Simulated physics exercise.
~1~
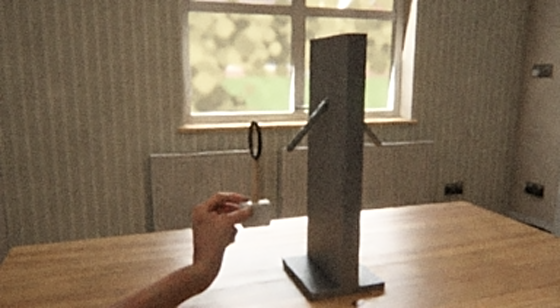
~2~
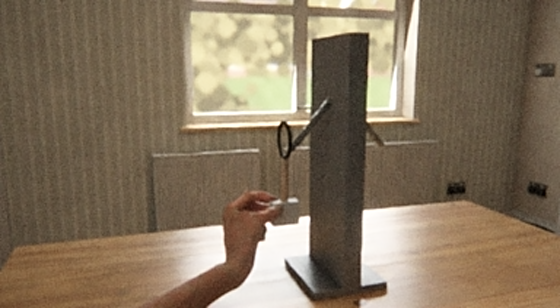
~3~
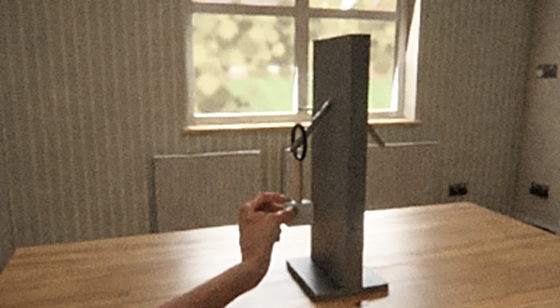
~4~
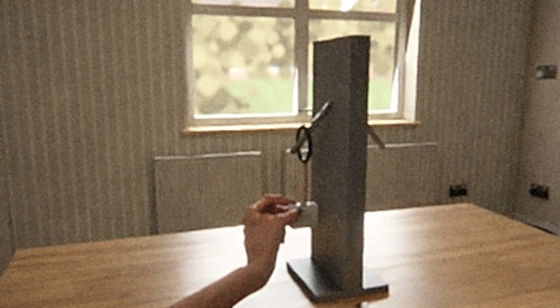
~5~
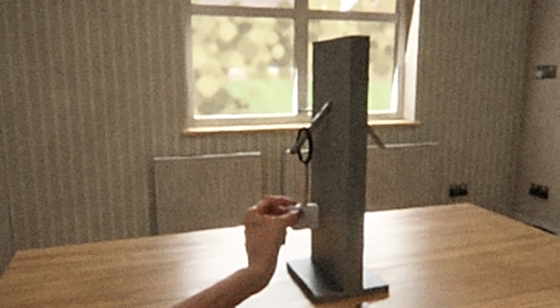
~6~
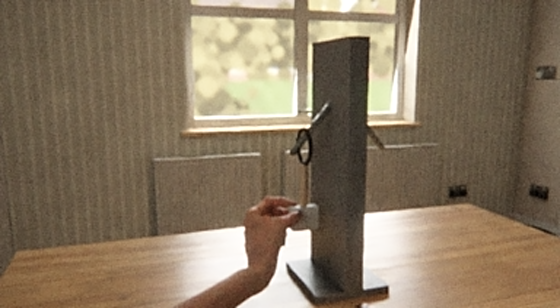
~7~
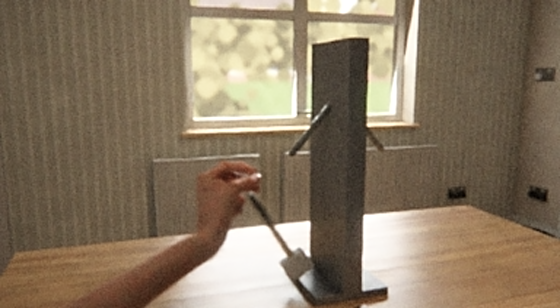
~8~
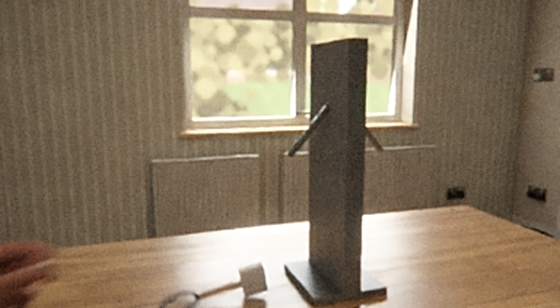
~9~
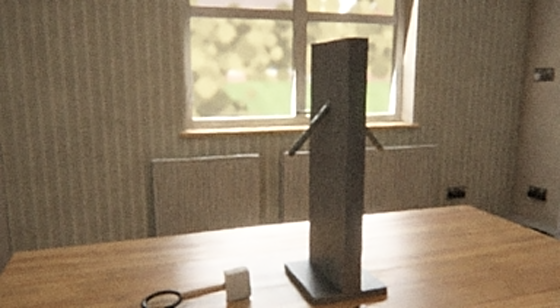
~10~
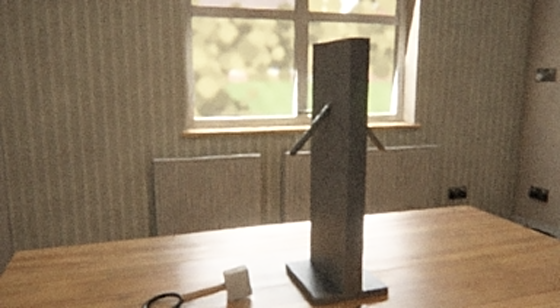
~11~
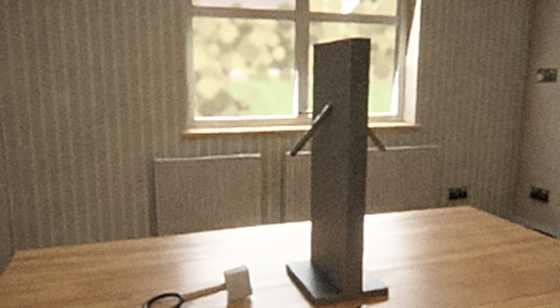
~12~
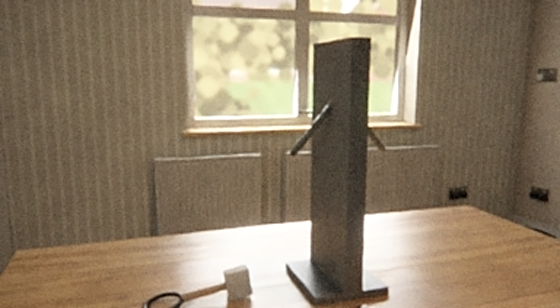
A hand carried a small white brush by its head, ring end up, rightward to a peg on a tall dark stand and let go, but the brush slipped down, tipped over to the left and ended up lying on the wooden table.
